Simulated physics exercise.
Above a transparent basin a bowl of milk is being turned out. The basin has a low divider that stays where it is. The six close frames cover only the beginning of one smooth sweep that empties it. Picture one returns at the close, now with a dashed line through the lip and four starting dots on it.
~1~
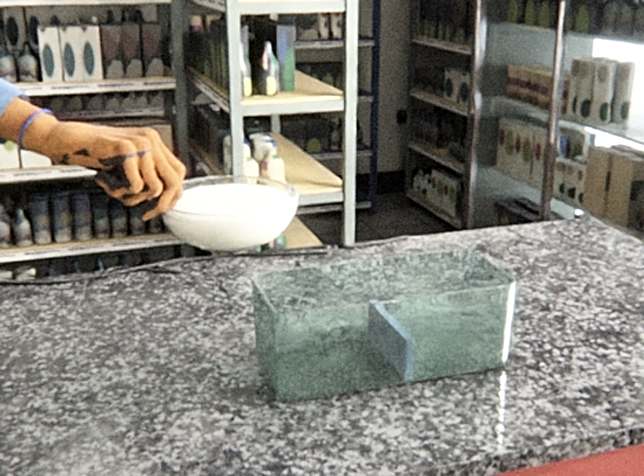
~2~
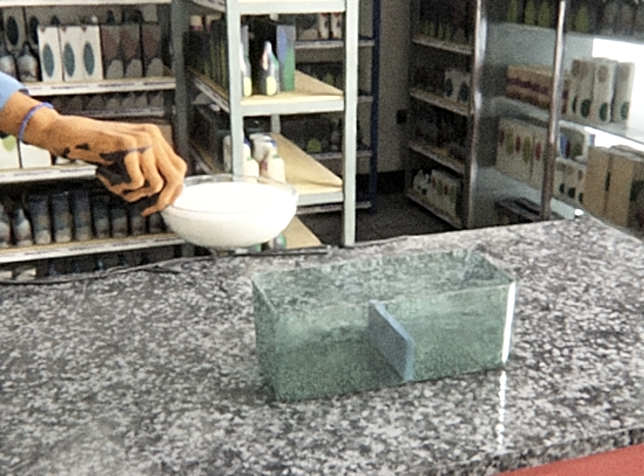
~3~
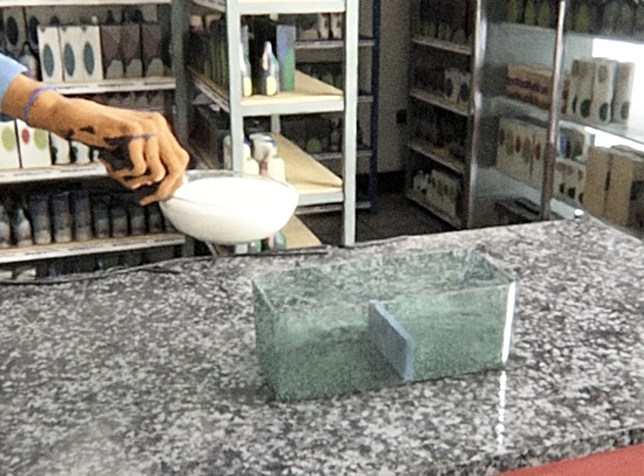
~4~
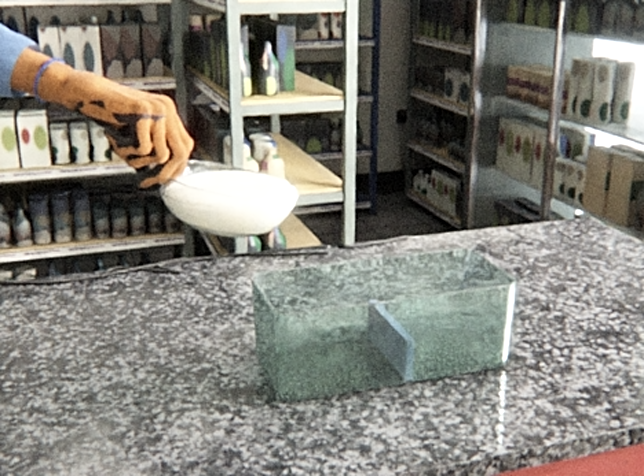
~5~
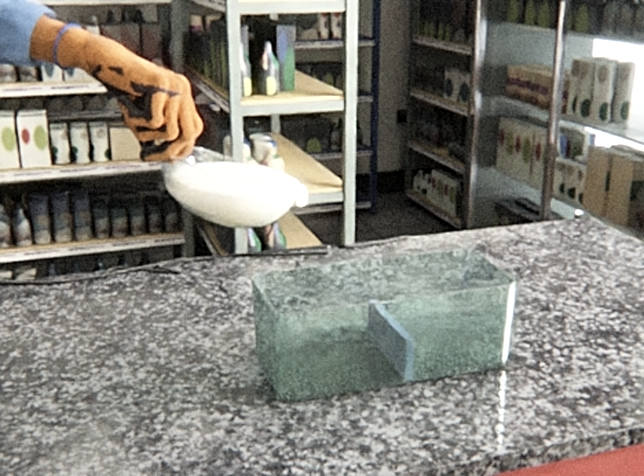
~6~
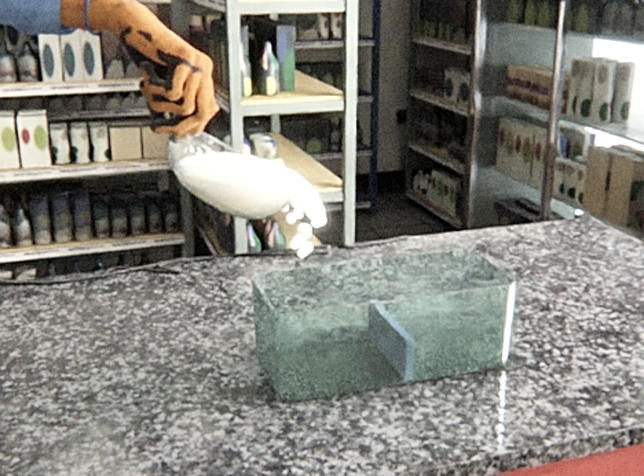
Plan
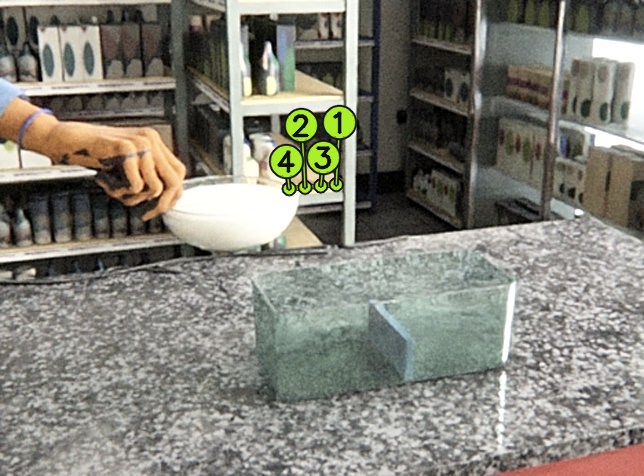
The footage shows a hand holding a glass bowl of milk near a divided transparent basin on a speckled counter, then gradually tilting it rightward and raising its near end until white milk slides over the lip in clumps.
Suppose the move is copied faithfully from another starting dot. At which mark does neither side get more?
2 is best.
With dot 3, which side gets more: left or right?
More ends on the right.
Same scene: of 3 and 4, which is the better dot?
Here it is dot 3.
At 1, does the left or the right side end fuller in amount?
More ends on the right.
In lime, 1 at (336, 184); 2 at (305, 187); 3 at (320, 186); 4 at (289, 188).
With 1, about 13 % ends left of the wall and 86 % right of it.
With 2, about 50 % ends left of the wall and 48 % right of it.
With 3, about 26 % ends left of the wall and 72 % right of it.
With 4, about 85 % ends left of the wall and 13 % right of it.
